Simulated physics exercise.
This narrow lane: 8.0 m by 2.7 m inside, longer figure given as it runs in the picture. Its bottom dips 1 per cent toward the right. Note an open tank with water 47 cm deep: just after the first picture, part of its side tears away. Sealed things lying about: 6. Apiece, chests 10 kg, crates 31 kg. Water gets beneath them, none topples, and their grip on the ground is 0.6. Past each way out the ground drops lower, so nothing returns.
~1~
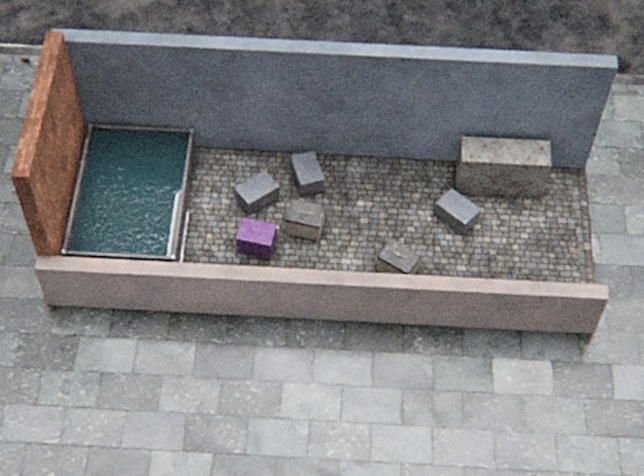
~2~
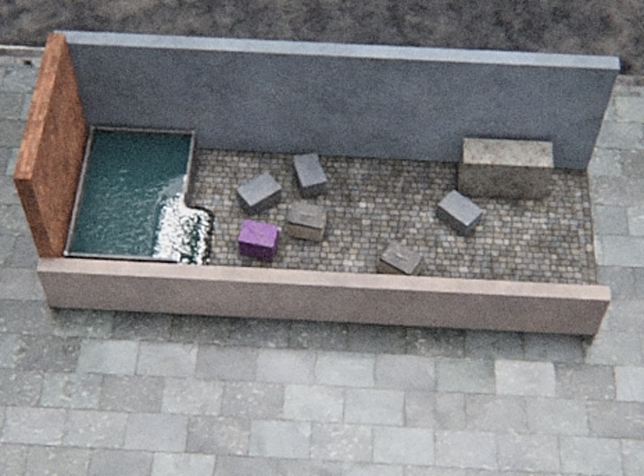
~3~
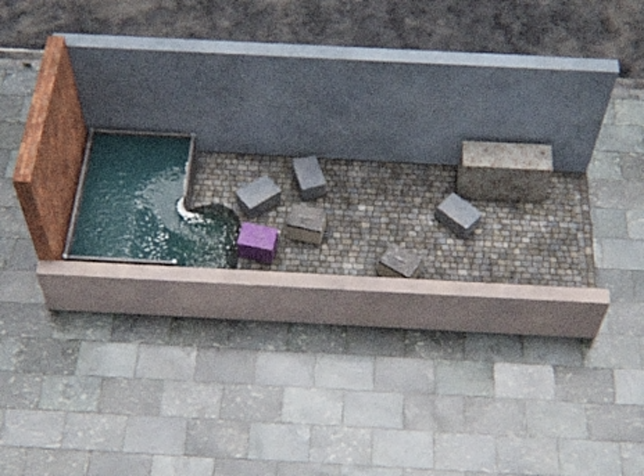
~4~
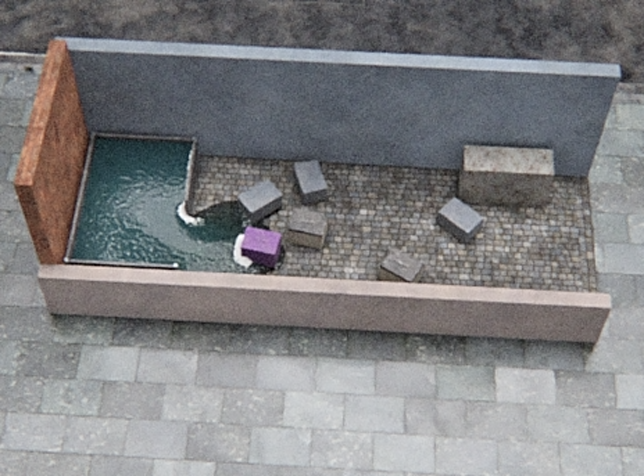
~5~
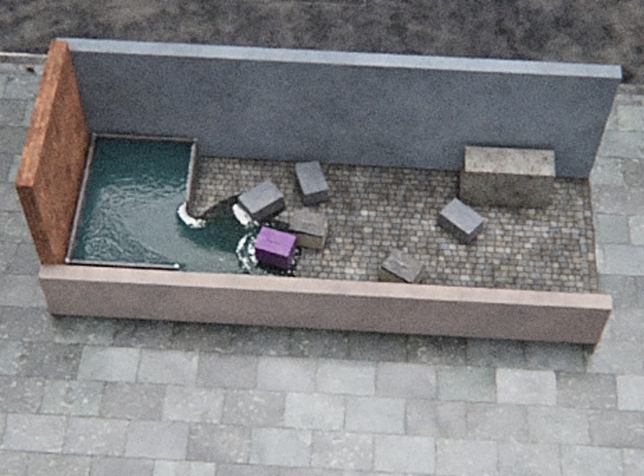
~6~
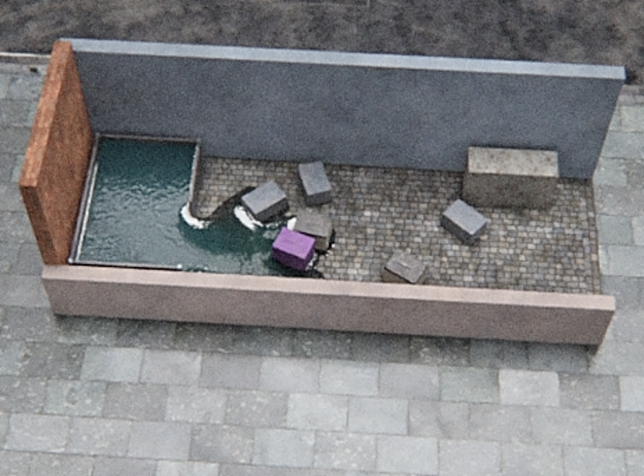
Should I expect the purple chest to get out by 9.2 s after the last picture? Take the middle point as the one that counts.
The purple chest exits.
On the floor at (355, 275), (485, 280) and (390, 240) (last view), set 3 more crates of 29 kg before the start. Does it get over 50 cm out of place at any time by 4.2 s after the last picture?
In order: Greater, greater and greater.
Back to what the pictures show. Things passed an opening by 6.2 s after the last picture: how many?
The number I get is 2.
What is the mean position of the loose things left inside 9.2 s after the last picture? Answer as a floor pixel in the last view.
Centre of the remaining things: Roughly (374, 201).
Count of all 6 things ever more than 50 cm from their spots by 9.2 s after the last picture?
That comes to 4.
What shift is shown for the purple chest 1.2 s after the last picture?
About 250 cm by then.
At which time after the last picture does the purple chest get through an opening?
Close to 3.0 s, I'd say.
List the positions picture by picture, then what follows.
The purple chest at (256, 232), on the bottom; 3.7 m2 under water; 0 of 6 have shifted, in the first picture.
The purple chest at (258, 233) rests on the ground; water covers 4.3 m2; 0 of 6 have shifted, in the second picture.
The purple chest at (257, 236) rests on the ground; water covers 5.1 m2; 0 of 6 have shifted, in the third picture.
The purple chest at (261, 240), on the bottom; water covers 5.6 m2; 0 of 6 have shifted, in the fourth picture.
The purple chest at (275, 241), on the bottom, 23 cm from its start; 6.2 m2 under water; 1 of 6 have shifted, in the fifth picture.
The purple chest at (294, 243), on the bottom, 48 cm from its start; 6.7 m2 under water; 1 of 6 have shifted, in the sixth picture.
Then, 1.2 s after the last picture the purple chest is near (422, 242), 2.4 m from its start, afloat; 0 of 6 are out; 1 afloat.
Then, 3.8 s after the last picture the purple chest has gone out; 2 of 6 are out; 1 afloat.
Then, 6.2 s after the last picture the purple chest has gone out; 2 of 6 are out; 1 afloat.
Then, 9.2 s after the last picture the purple chest has gone out; 2 of 6 are out; 0 afloat.
